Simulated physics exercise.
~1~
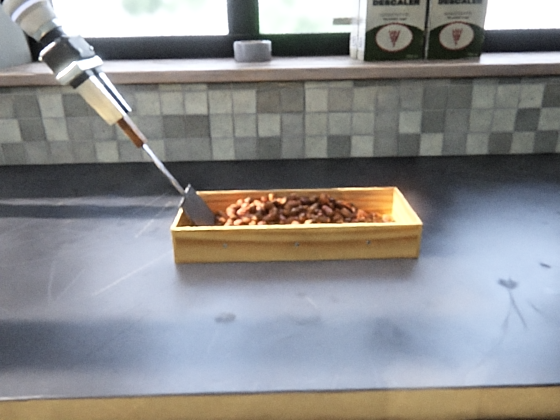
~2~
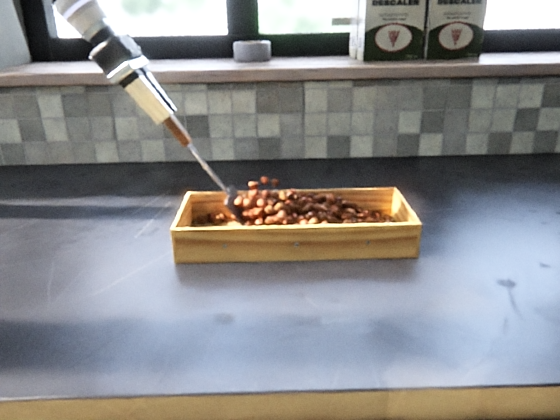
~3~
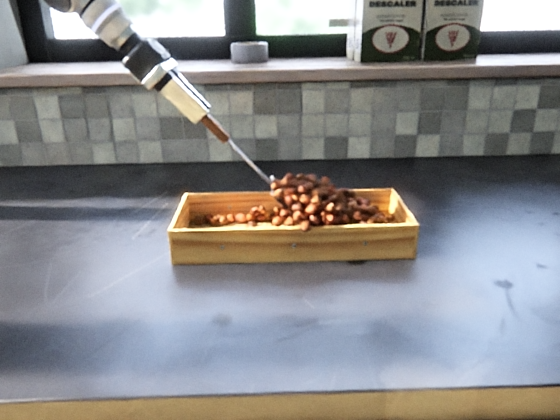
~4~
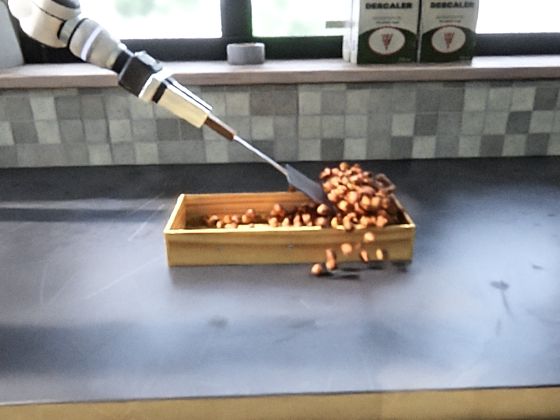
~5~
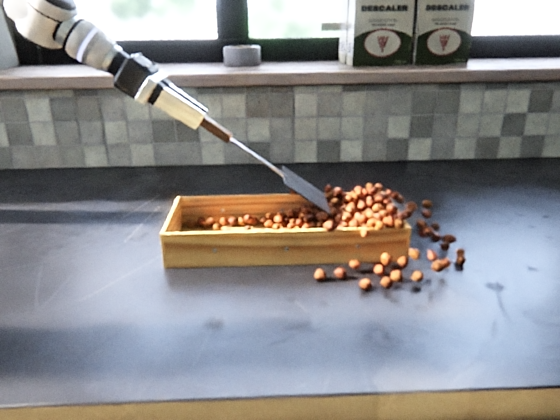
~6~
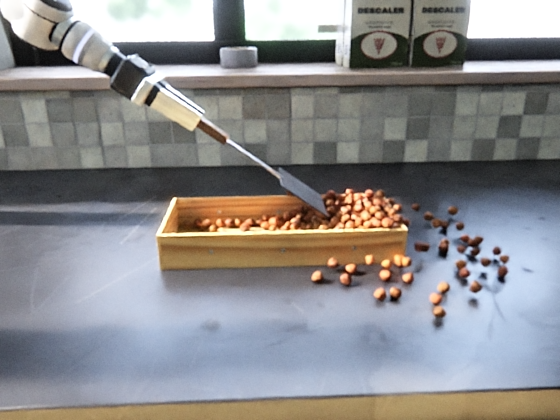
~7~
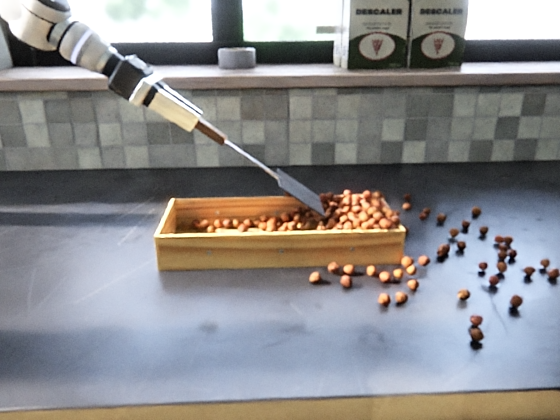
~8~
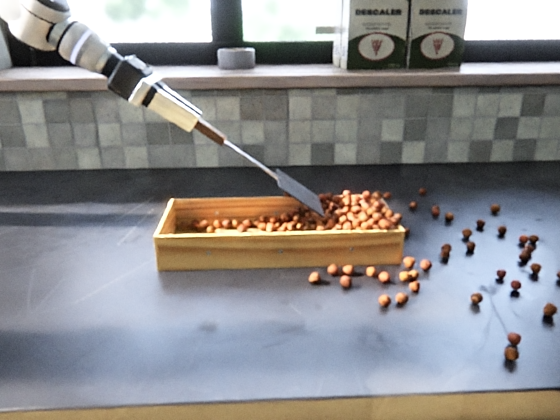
A robotic arm pushed a flat spatula rightward through hazelnuts in a wooden trough, heaping them at the right end until some spilled over and rolled across the dark table, while most stayed piled inside beside the stopped blade.
